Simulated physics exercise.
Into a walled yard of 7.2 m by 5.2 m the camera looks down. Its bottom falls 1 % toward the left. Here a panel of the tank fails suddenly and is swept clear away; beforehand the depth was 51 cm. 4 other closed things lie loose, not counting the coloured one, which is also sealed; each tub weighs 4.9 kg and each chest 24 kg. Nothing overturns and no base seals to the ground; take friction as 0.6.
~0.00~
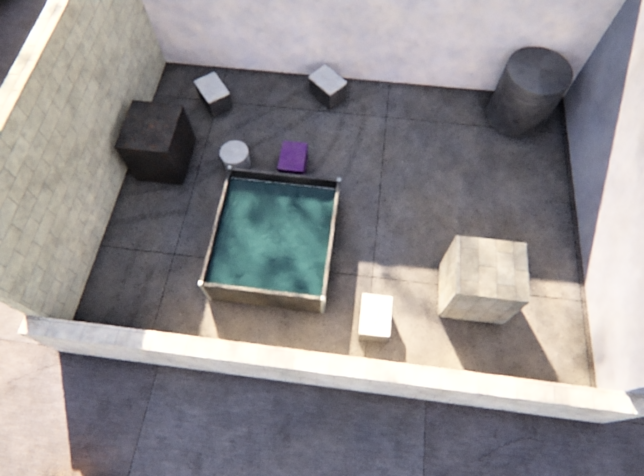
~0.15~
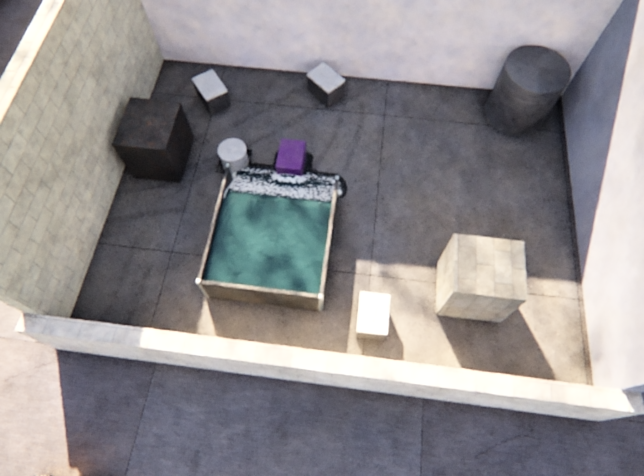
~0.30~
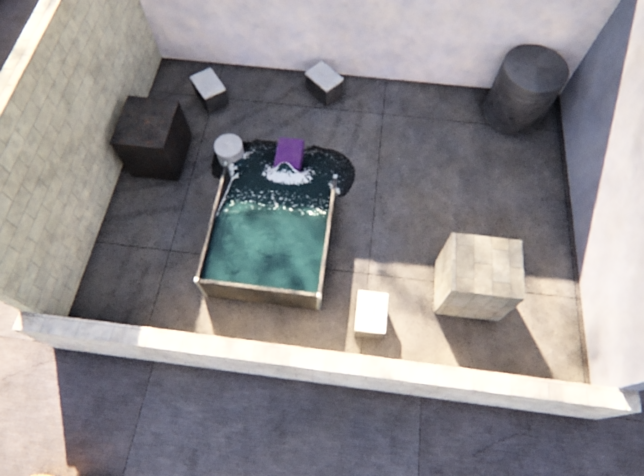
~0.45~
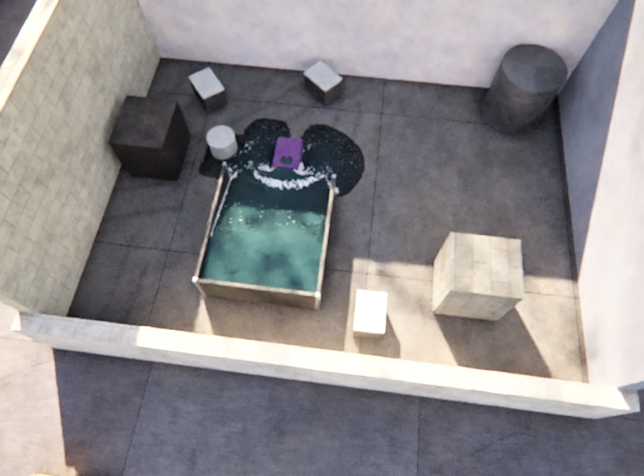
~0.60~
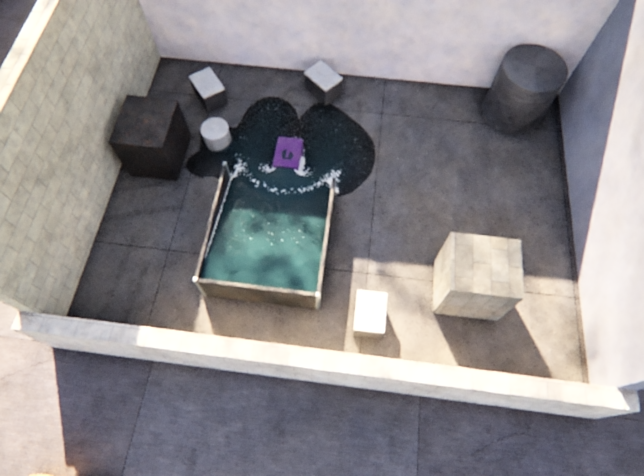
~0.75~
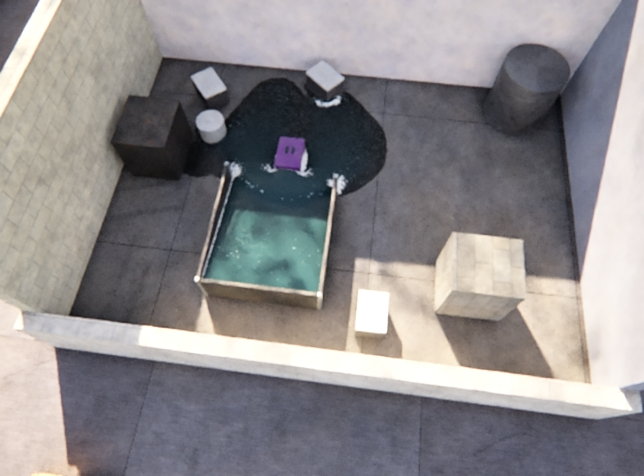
In a walled yard, water bursts from a tank, spreads around a purple chest and shifts a pale cylinder.
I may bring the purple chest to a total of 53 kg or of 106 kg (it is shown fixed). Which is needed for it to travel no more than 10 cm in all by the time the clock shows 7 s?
Lightweight loses, heavyweight wins.
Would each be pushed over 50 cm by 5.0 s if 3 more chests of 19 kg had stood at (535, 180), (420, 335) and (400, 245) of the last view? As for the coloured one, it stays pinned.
Order as listed: Inside the limit, inside the limit, inside the limit.
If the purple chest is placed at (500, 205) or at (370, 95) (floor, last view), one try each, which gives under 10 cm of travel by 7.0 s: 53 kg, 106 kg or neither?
In that order: The smaller is enough; it takes the larger.
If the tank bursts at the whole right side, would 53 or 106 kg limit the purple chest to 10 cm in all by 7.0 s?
Result: Lesser mass sufficient.
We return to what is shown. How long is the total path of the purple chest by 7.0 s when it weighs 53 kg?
I'd say roughly 80 centimetres in all.
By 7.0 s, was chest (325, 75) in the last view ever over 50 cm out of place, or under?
Result: Above threshold.
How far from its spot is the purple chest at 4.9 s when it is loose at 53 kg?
Shift: Roughly 80 cm.
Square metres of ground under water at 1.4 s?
Wet area: Approx. 13 m2.
After 1.4 s the purple chest would be 52 cm from its start with 53 kg and 0 cm from its start with 106 kg; 16 cm of water round it then.
After 3.1 s the purple chest would be 74 cm from its start with 53 kg and 0 cm from its start with 106 kg; 7 cm of water round it then.
After 4.9 s the purple chest would be 74 cm from its start with 53 kg and 0 cm from its start with 106 kg; 8 cm of water round it then.
After 7.0 s the purple chest would be 74 cm from its start with 53 kg and 0 cm from its start with 106 kg; 6 cm of water round it then.
